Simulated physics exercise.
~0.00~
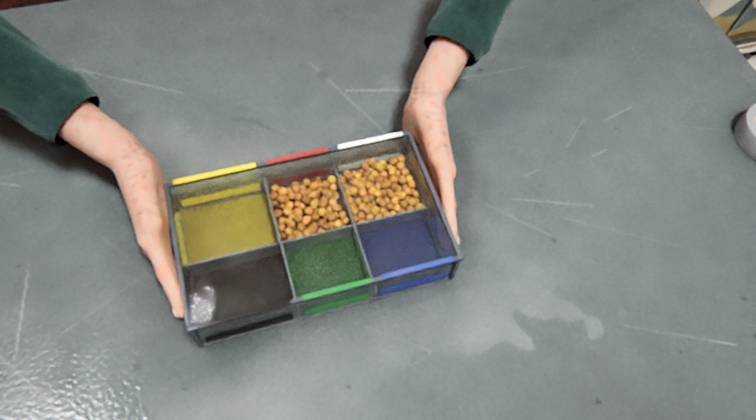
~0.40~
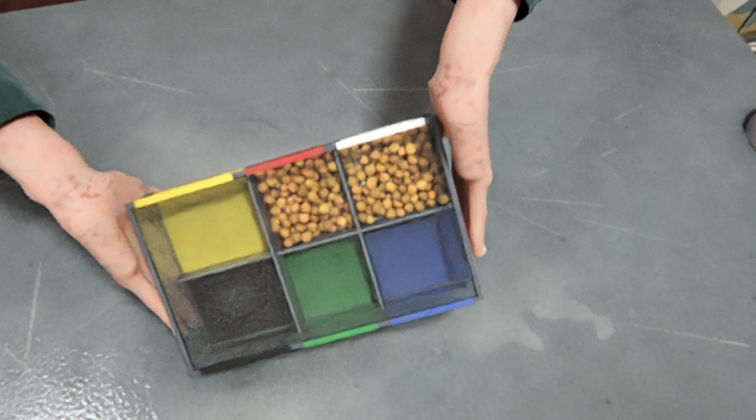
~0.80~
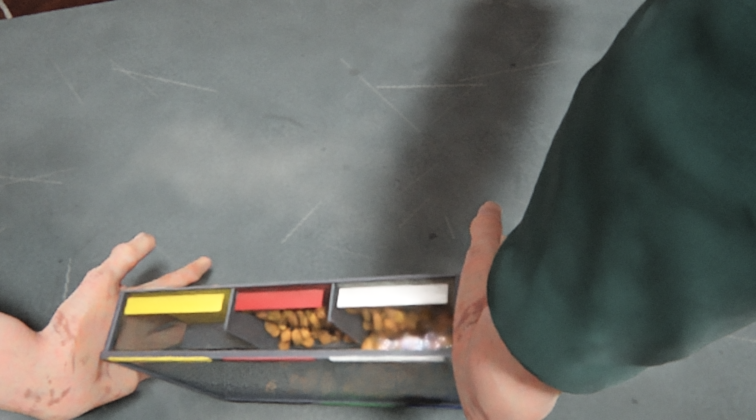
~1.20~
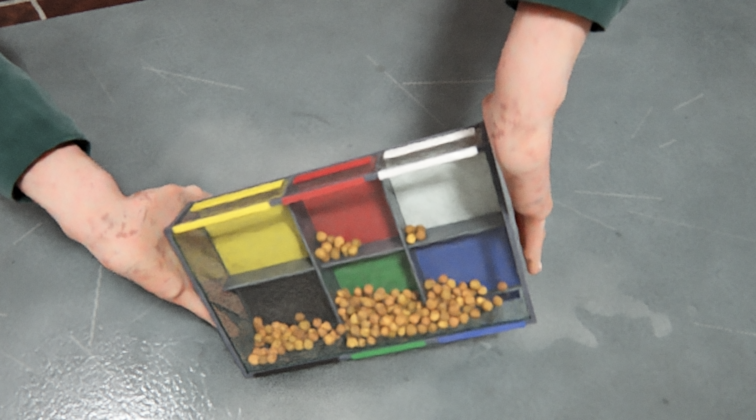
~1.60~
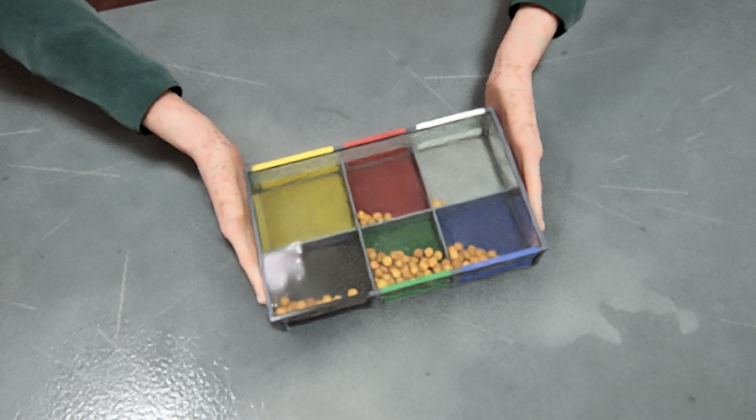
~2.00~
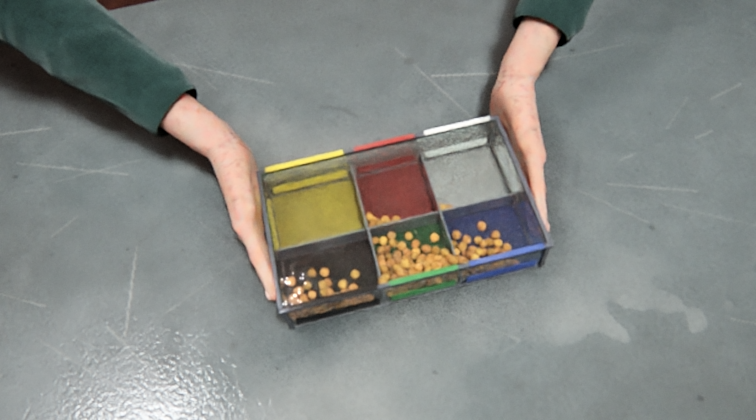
On a scratched gray tabletop, two hands in dark green sleeves hold a clear-lidded box with six colored compartments, the red and white ones filled with roasted chickpeas. The hands tip the box up steeply until it stands on its long edge, and the chickpeas tumble toward the lower side. As it is lowered again, they lie spread along the black, green and blue sections, with a few left in red and white. The box settles flat, still held, with most chickpeas in green, smaller groups in blue and black, a few in red, and yellow empty.
